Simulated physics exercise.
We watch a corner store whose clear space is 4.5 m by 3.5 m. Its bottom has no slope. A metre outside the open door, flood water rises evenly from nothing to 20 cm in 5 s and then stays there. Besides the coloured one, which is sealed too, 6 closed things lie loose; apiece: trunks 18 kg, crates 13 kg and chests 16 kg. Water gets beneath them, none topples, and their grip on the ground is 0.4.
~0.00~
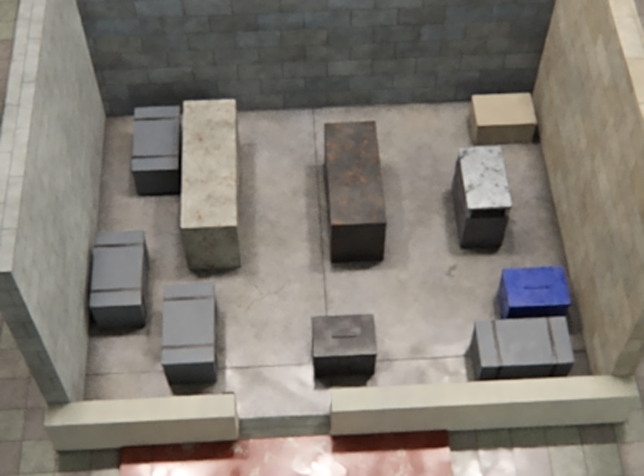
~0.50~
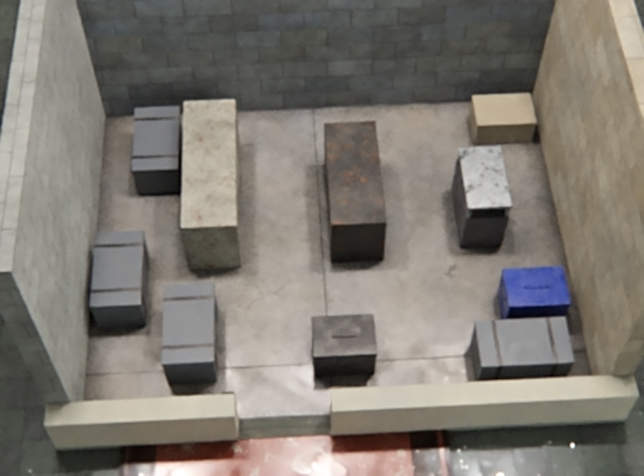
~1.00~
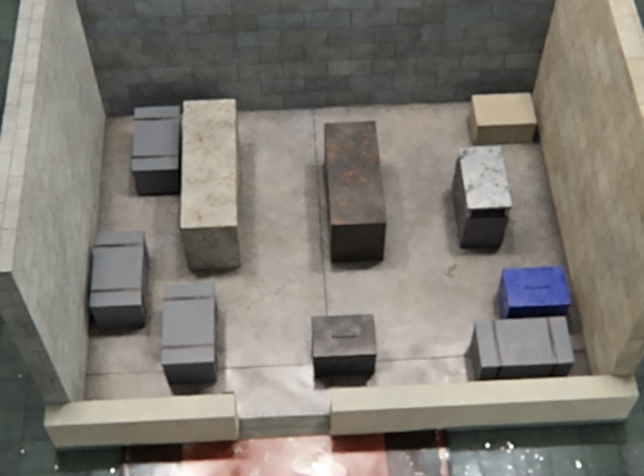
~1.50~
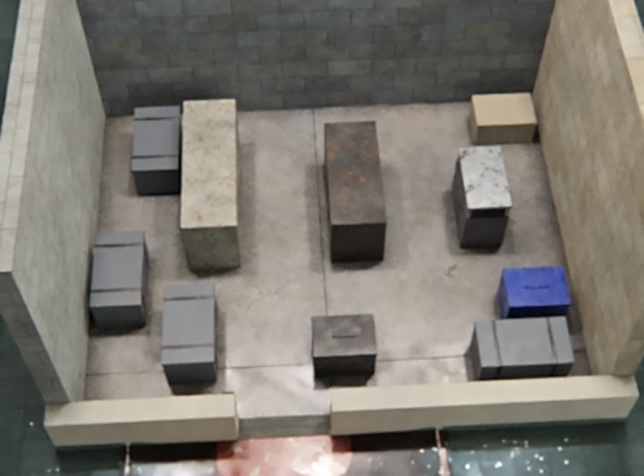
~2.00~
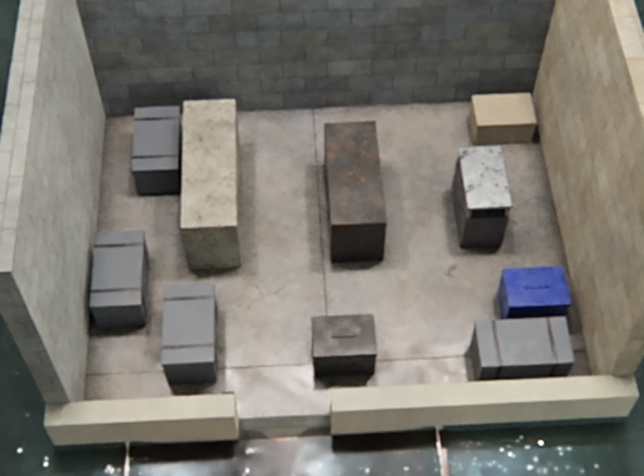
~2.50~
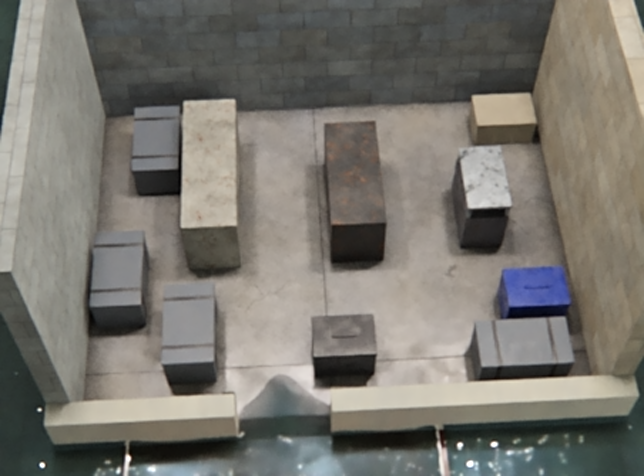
The clip shows a walled store holding a blue chest, grey boxes and larger blocks, all staying still, while dark water spreads over the tiled and reddish ground outside, then begins to enter through the front doorway.
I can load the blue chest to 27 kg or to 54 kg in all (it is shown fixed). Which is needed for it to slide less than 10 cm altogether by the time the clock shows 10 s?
I expect that the smaller load will do.
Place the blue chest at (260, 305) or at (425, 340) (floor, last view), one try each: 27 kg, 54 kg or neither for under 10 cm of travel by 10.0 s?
In turn: Only the larger holds; either load holds.
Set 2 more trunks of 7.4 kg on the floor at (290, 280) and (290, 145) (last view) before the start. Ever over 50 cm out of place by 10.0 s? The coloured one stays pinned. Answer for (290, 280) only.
It is over.
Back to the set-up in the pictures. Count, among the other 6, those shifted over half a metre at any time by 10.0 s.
2 of them.
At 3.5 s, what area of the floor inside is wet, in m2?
Roughly 1.5 m2.
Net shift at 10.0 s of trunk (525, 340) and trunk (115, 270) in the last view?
In turn: 0 cm, 10 cm.
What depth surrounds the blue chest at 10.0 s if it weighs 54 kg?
About 2 cm.
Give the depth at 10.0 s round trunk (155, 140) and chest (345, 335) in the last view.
Roughly 8 and 4 cm.
After 3.5 s the blue chest would be 0 cm from its start with 27 kg and 0 cm from its start with 54 kg; 0 cm of water round it then.
After 4.5 s the blue chest would be 0 cm from its start with 27 kg and 0 cm from its start with 54 kg; 0 cm of water round it then.
After 7.0 s the blue chest would be 0 cm from its start with 27 kg and 0 cm from its start with 54 kg; 1 cm of water round it then.
After 10.0 s the blue chest would be 0 cm from its start with 27 kg and 0 cm from its start with 54 kg; 2 cm of water round it then.
